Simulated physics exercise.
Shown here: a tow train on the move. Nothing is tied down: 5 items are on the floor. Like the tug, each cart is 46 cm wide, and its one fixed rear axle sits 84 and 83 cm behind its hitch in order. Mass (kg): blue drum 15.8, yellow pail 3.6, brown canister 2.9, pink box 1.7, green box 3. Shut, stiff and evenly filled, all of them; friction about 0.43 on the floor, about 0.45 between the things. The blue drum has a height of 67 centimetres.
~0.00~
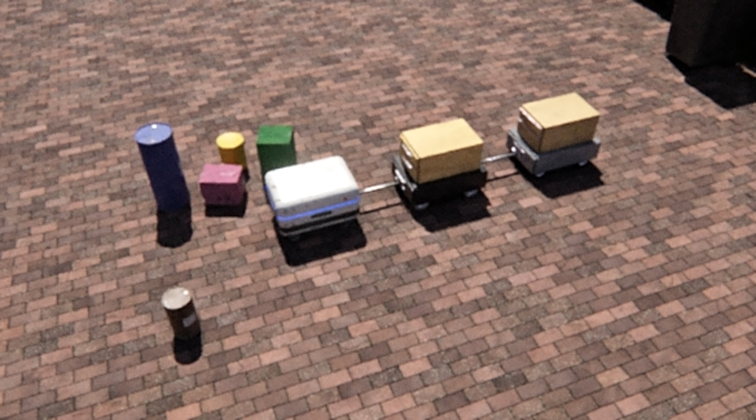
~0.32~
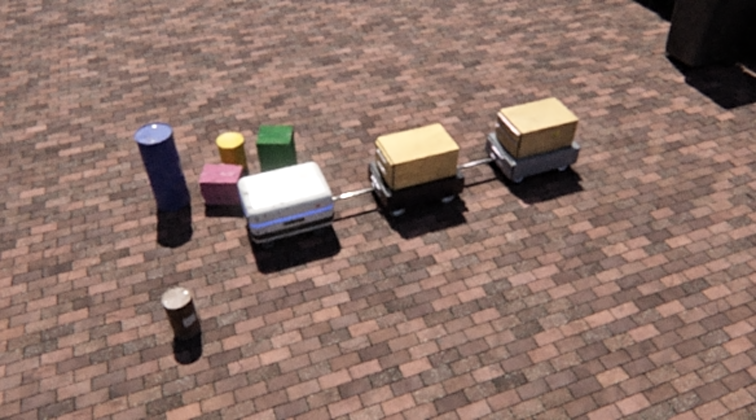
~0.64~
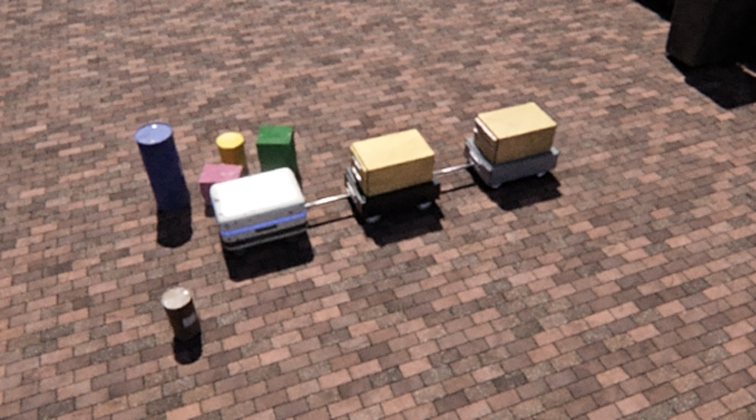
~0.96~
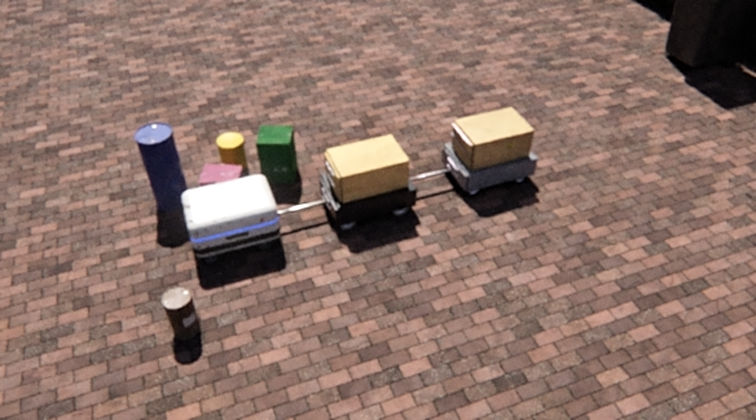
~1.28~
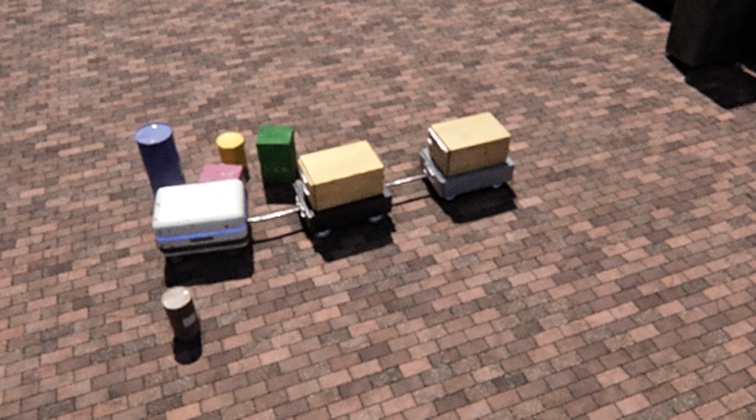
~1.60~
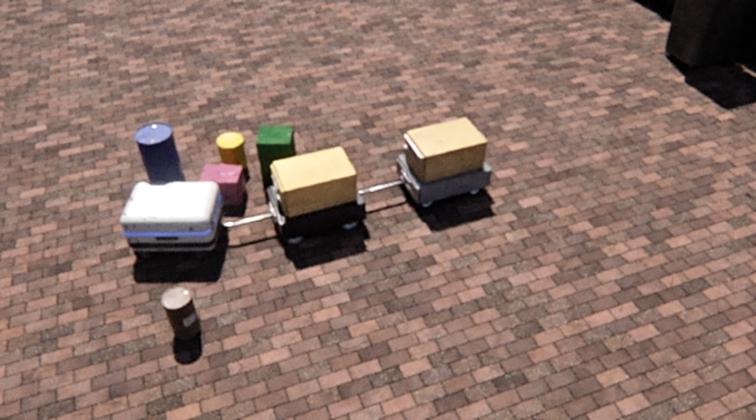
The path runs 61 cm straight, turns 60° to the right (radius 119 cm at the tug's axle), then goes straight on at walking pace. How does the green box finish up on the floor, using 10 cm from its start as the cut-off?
The green box remains near its start.
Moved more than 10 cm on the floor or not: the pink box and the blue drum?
Pink box: Is displaced. Blue drum: Is displaced.
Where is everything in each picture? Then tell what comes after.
In the first frame, 0 cm covered; green box (278, 155); blue drum (164, 168).
In the second frame, 21 cm covered; brown canister (182, 313); pink box (223, 185).
In the third frame, 42 cm covered; blue drum (164, 168); yellow pail (233, 154).
In the fourth frame, 62 cm covered; brown canister (182, 313); pink box (223, 185).
In the fifth frame, 83 cm covered; blue drum (164, 168); yellow pail (233, 154).
In the sixth frame, 104 cm covered; green box (278, 155); brown canister (182, 313).
By 3.50 s, 228 cm covered; blue drum 30 cm from its spot; pink box 2 cm from its spot.
By 5.10 s, 332 cm covered; blue drum tilted 5°; pink box 53 cm from its spot.
When it is over (8.0 s), not toppled but over 10 cm from the start, blue drum and pink box; the other 3 within 10 cm of the start. End places, in pixels of the last picture, green box near (278, 155).
